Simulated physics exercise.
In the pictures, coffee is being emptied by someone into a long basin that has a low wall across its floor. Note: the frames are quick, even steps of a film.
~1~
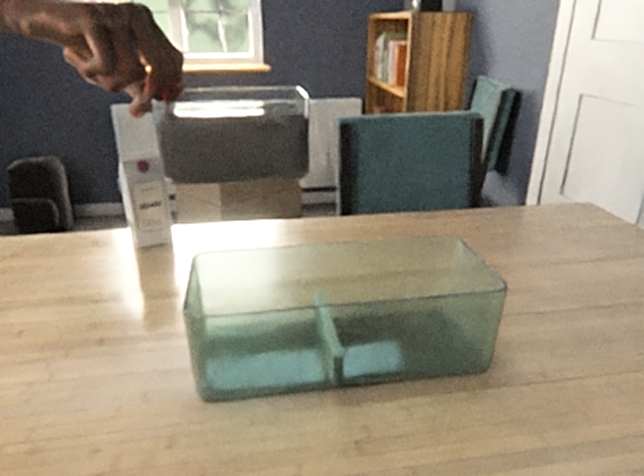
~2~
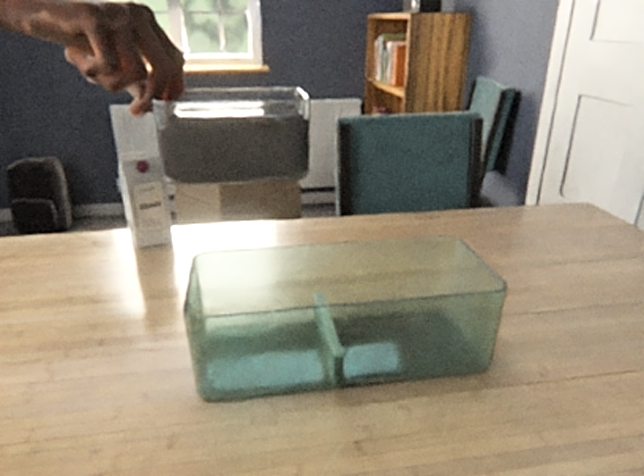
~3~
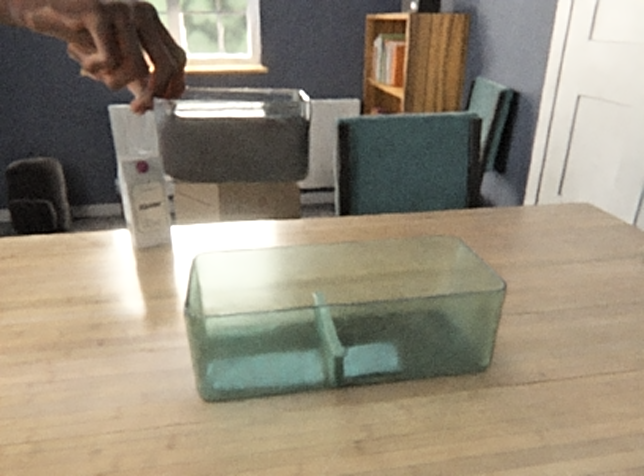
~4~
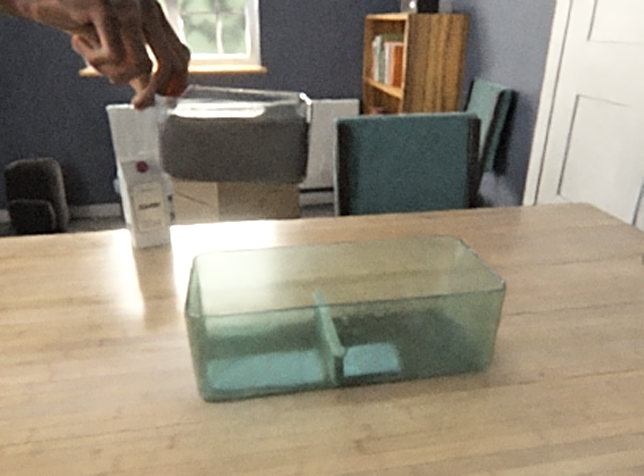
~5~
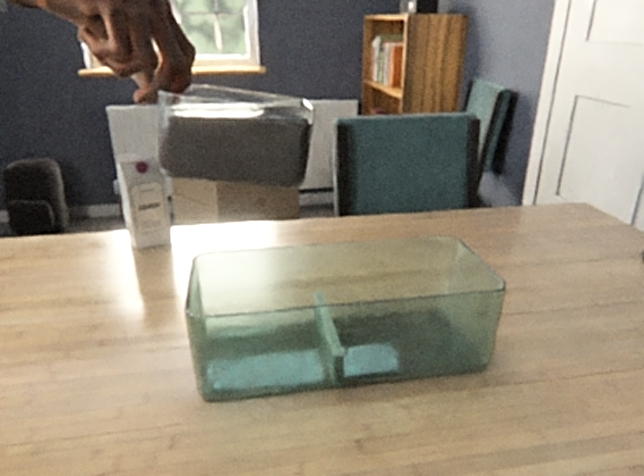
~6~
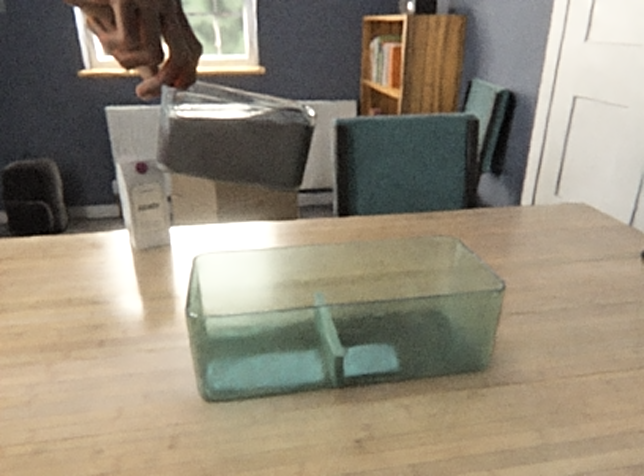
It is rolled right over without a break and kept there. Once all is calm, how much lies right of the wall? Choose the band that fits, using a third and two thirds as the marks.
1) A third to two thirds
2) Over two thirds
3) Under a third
(2) Over two thirds.
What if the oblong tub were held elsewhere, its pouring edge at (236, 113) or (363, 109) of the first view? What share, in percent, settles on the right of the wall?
Roughly 25 percent on the first try and 95 percent on the second.
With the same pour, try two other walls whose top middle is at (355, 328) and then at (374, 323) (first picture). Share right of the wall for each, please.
Well, it's close to 60 per cent for the first one, then 45 per cent for the other.
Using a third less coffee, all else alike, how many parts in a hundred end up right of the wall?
That works out to some 65 %.
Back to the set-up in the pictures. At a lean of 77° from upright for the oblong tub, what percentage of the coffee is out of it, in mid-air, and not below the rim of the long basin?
Airborne share: Approx. 40 %.
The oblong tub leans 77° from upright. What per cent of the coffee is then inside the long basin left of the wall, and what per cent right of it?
About 0 per cent on the left and 15 on the right.
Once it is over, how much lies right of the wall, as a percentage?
Close to 75 in a hundred.
A moment on, the oblong tub is tipped on its side and 44 per cent is still to pour, 0 is left of the wall and 14 right of it.
Next, the oblong tub is tipped right over and 5 per cent is still to pour, 10 is left of the wall and 76 right of it.
Then the oblong tub is tipped right over and 0 per cent is still to pour, 22 is left of the wall and 77 right of it.
Later the oblong tub is tipped right over and 0 per cent is still to pour, 22 is left of the wall and 77 right of it.
In the end 22 per cent lies left of the wall, 77 right of it and 1 outside.
